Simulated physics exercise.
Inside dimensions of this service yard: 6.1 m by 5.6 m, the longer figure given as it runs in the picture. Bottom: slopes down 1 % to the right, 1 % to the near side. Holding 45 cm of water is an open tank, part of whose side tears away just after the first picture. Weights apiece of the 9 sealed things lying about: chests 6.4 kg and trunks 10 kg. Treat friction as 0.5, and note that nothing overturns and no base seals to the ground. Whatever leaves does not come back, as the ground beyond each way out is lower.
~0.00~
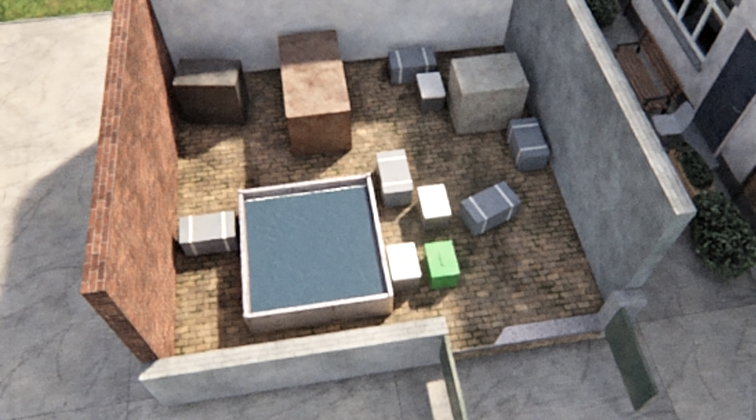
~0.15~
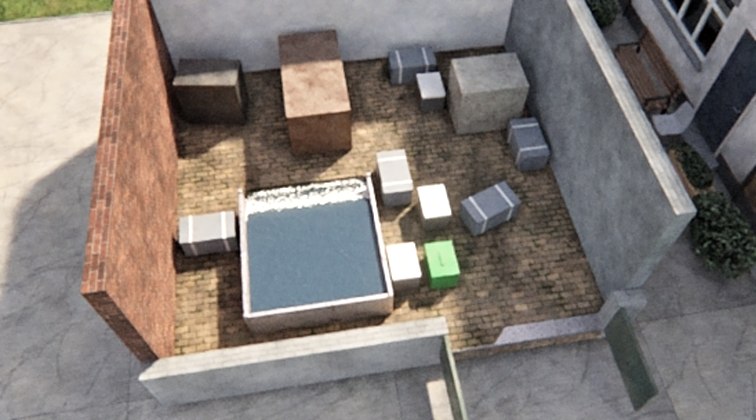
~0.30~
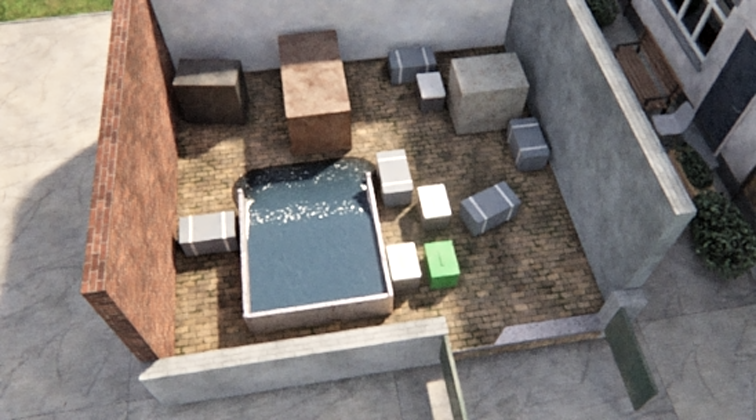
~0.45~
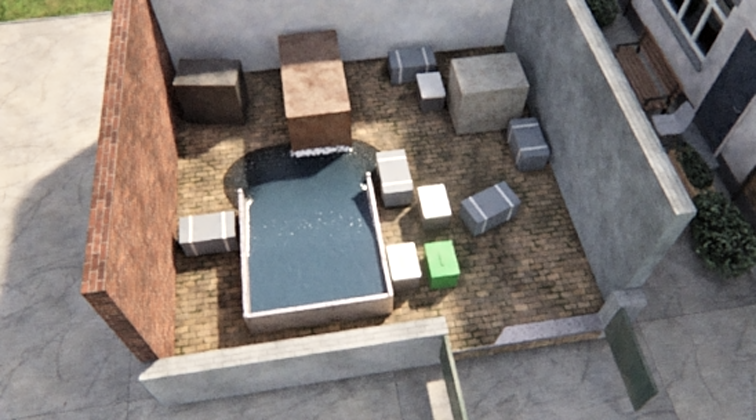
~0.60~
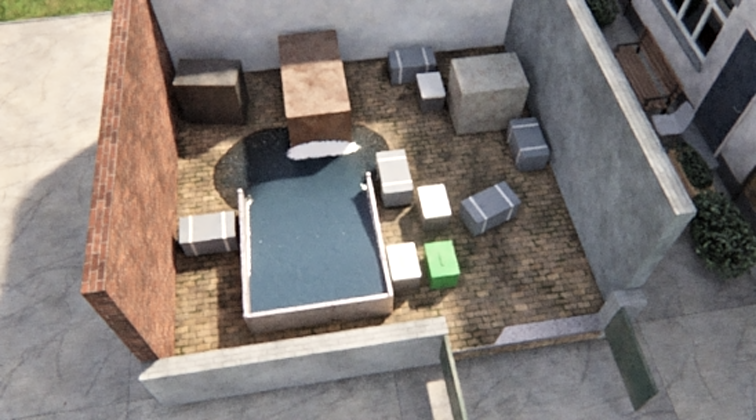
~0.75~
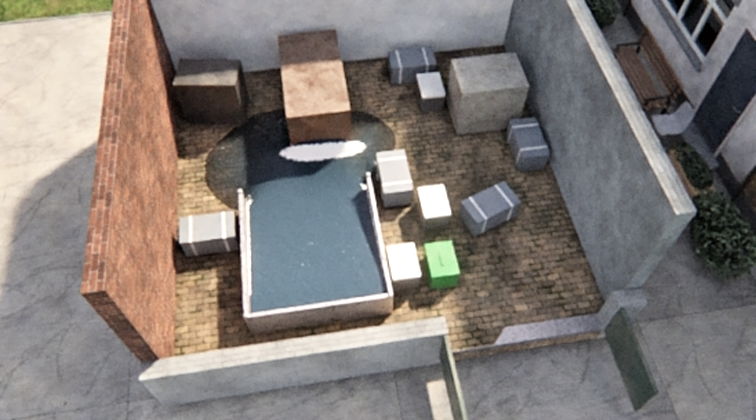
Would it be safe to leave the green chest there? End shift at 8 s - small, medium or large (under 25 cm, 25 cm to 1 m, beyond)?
Small.
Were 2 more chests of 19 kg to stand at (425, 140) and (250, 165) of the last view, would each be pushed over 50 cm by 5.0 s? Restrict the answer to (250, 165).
For that one, the distance comes out beyond the mark.
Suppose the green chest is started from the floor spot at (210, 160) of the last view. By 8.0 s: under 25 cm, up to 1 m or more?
Short answer: It drifts a great distance.
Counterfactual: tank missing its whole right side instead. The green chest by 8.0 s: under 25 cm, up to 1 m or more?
If that happened, the green chest winds up well away.
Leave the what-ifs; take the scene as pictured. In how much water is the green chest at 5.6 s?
Roughly 0 cm.
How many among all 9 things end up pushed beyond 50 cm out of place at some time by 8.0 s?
That comes to 5.
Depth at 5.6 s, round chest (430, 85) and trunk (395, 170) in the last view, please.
Depths: Near 8 cm, then near 2 cm.
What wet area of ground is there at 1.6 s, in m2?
Near 13 m2 in all.
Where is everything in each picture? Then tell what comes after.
The first frame shows the green chest at (441, 258), on the bottom; 3.8 m2 under water; 0 of 9 have shifted.
The second frame shows the green chest at (441, 258) rests on the ground; water covers 4.6 m2; 0 of 9 have shifted.
The third frame shows the green chest at (441, 258), on the bottom; water covers 5.6 m2; 0 of 9 have shifted.
The fourth frame shows the green chest at (441, 258) rests on the ground; water covers 6.5 m2; 0 of 9 have shifted.
The fifth frame shows the green chest at (441, 258) rests on the ground; water covers 7.2 m2; 0 of 9 have shifted.
The sixth frame shows the green chest at (441, 258) rests on the ground; 8.2 m2 under water; 0 of 9 have shifted.
After 1.6 s the green chest is near (441, 258), 0.0 m from its start, aground; 0 of 9 are out; 0 afloat.
After 3.6 s the green chest is near (441, 258), 0.0 m from its start, aground; 0 of 9 are out; 3 afloat.
After 5.6 s the green chest is near (441, 258), 0.0 m from its start, aground; 0 of 9 are out; 4 afloat.
After 8.0 s the green chest is near (441, 258), 0.0 m from its start, aground; 1 of 9 are out; 3 afloat.
